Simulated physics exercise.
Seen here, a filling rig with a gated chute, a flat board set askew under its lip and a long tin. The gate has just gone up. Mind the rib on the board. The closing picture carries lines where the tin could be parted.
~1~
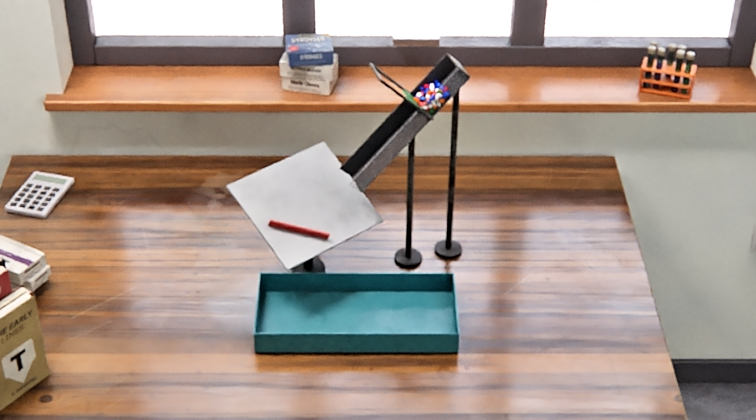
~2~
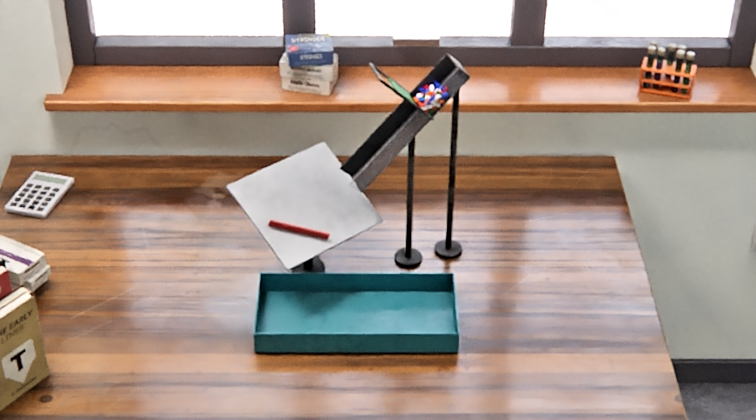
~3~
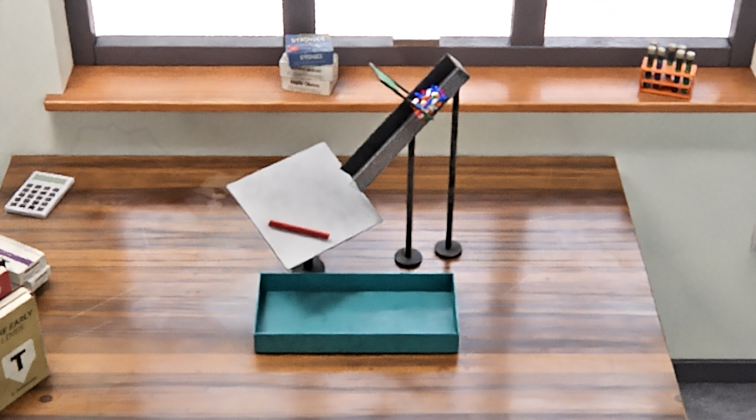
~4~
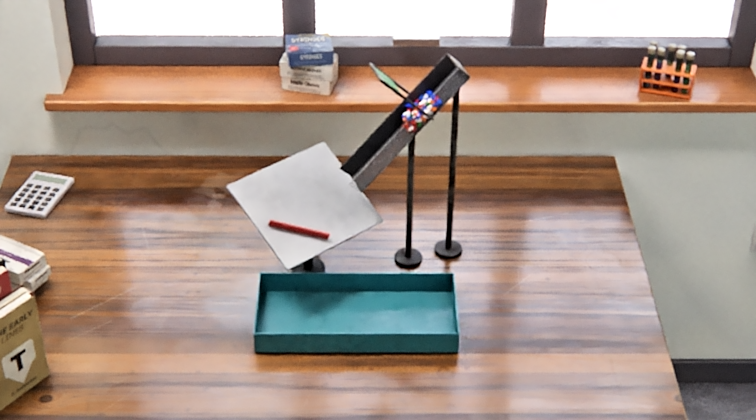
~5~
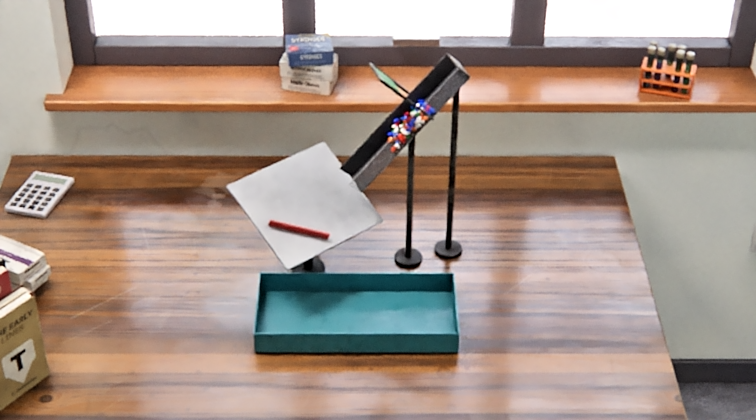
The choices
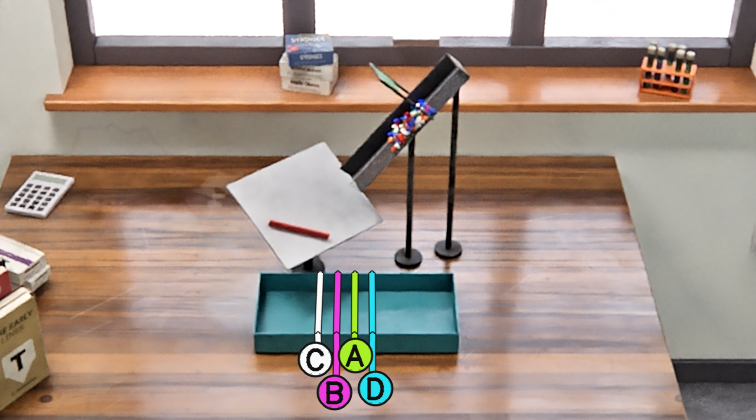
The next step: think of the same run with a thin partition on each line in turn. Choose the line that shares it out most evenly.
The answer is line A.
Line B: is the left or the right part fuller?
Right.
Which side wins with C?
More lands on the right.
On the marked copy, line A crosses the front rim at (354, 333); line B crosses the front rim at (336, 333); line C crosses the front rim at (317, 333); line D crosses the front rim at (372, 333).
For line A, of what is caught, about half on the left of the divider, about a third on the right.
For line B, of what is caught, a small part on the left of the divider, nearly all on the right.
For line C, of what is caught, none on the left of the divider, all on the right.
For line D, of what is caught, nearly all on the left of the divider, a stray few on the right.
